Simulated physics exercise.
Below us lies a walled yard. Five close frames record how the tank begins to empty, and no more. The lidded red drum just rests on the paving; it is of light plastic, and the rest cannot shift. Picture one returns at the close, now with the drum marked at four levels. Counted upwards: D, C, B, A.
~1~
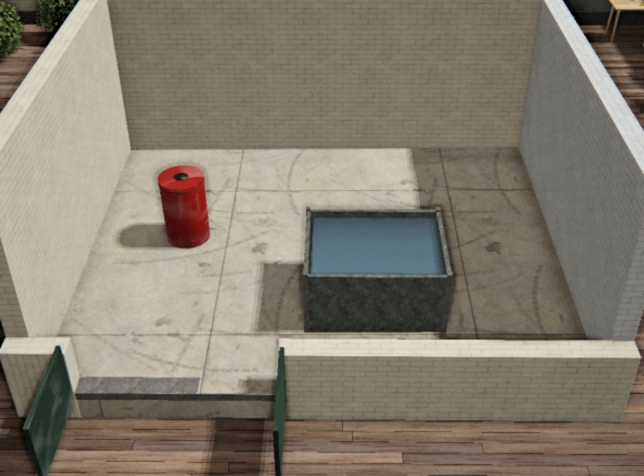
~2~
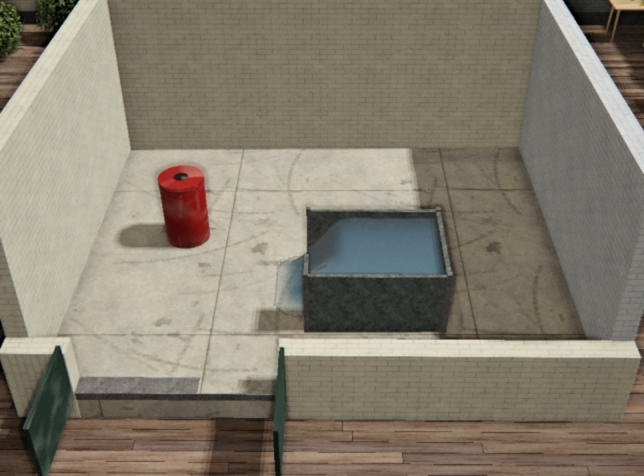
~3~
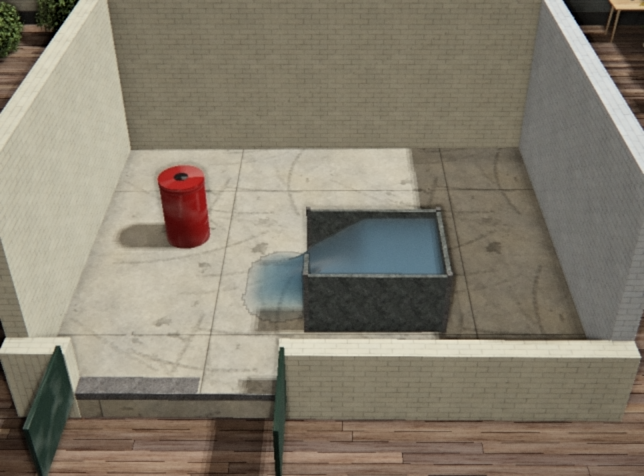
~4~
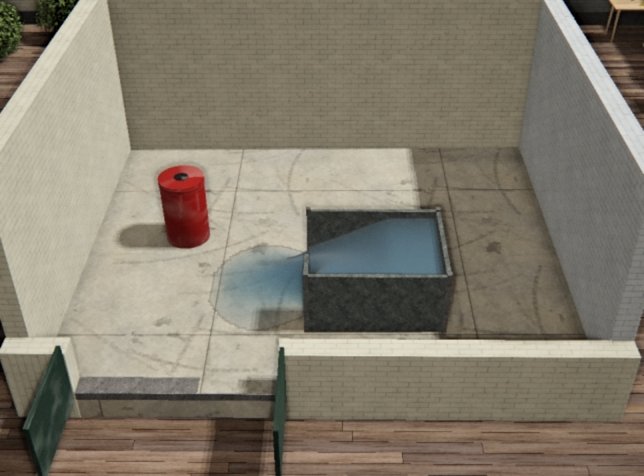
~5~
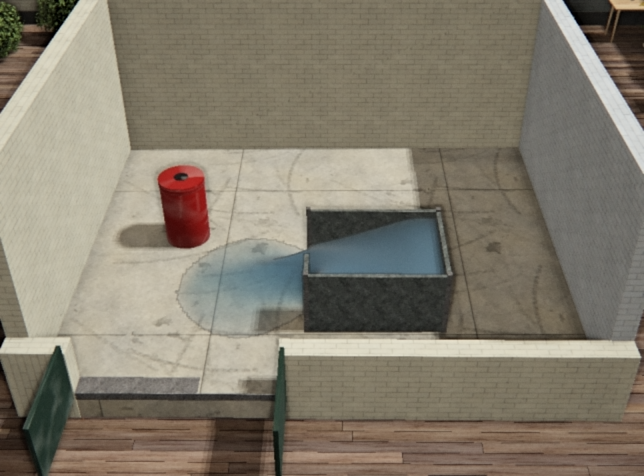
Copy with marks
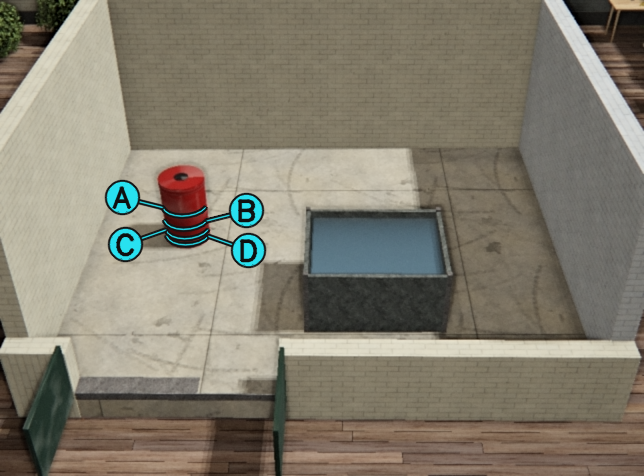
The clip opens on a walled yard with a red drum at left, an open green gate in front and a dark stone tank full of blue water. Water then appears on the ground at the tank's left side, and the wet patch widens leftward across the pale floor while the drum stays still.
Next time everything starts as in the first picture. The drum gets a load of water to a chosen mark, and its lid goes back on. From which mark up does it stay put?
The limit is B.
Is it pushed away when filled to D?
Yes.
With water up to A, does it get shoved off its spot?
No.
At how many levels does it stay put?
Two of the four.
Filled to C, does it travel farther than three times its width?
No, it does not.
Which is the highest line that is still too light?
C it is.
On the marked copy, A at (181, 216); B at (183, 229); C at (184, 238); D at (185, 244); from the bottom up D, C, B, A.
With A, it does not move.
With B, it does not move.
With C, it is pushed about its own width away.
With D, it is pushed about 4 times its own width away.
